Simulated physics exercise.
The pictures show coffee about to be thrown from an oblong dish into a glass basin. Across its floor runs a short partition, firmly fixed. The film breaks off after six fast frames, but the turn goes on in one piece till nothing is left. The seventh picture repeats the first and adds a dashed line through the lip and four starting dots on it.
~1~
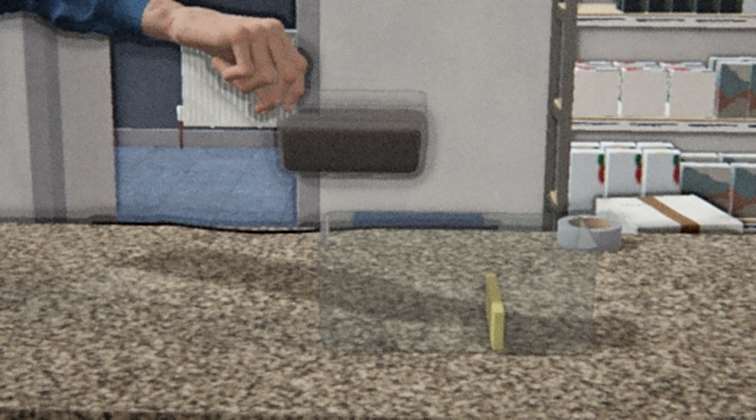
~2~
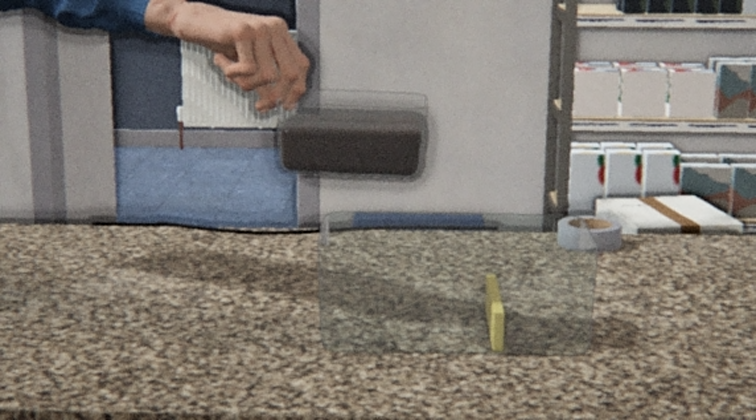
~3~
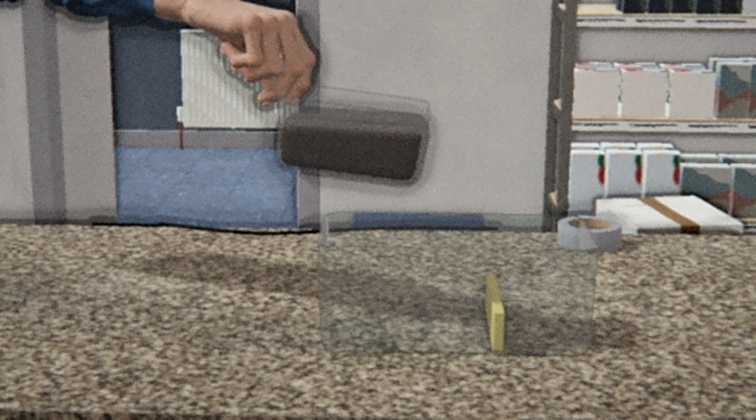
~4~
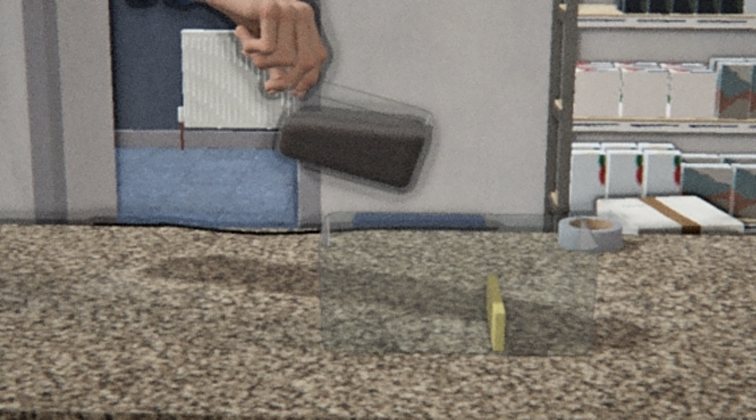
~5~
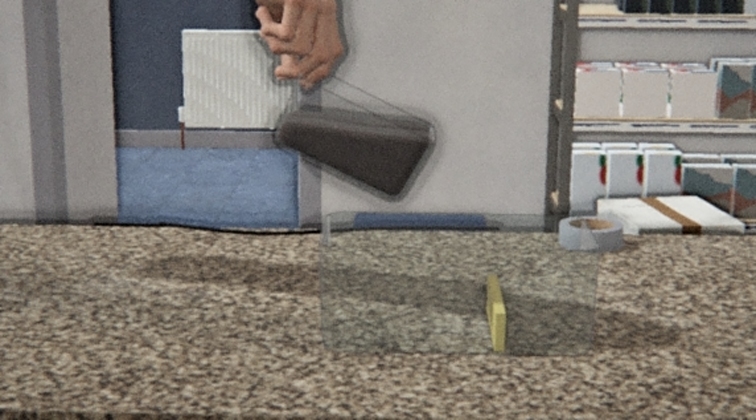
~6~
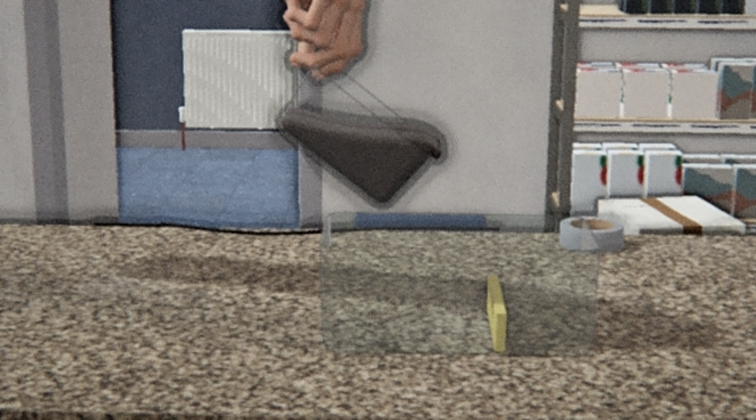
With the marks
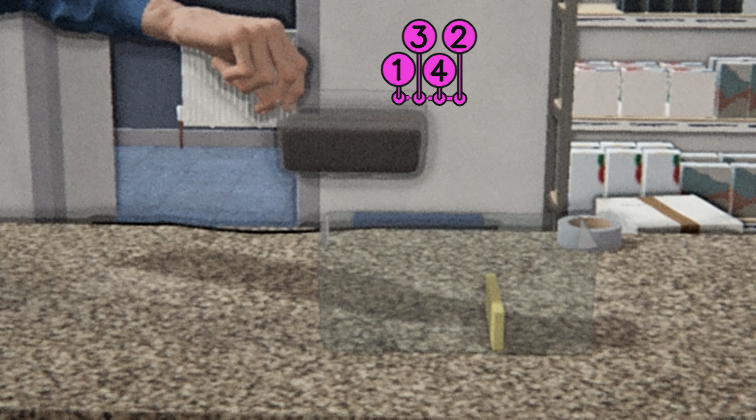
To begin with, a hand hangs beside a clear oblong dish of dark coffee, held level above a glass basin with a short yellow partition on a speckled counter. The hand then shifts right as the dish tilts steadily down to the right, and a little coffee edges over its lip.
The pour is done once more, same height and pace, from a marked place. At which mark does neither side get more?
Take 2.
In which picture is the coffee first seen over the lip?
In picture 6.
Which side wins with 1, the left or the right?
The left one.
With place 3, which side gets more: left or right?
The left one.
On the marked copy, 1 at (398, 97); 2 at (459, 98); 3 at (419, 98); 4 at (439, 98).
With 1, about 92 % ends left of the wall and 6 % right of it.
With 2, about 52 % ends left of the wall and 47 % right of it.
With 3, about 93 % ends left of the wall and 4 % right of it; 3 % is lost outside.
With 4, about 72 % ends left of the wall and 26 % right of it.
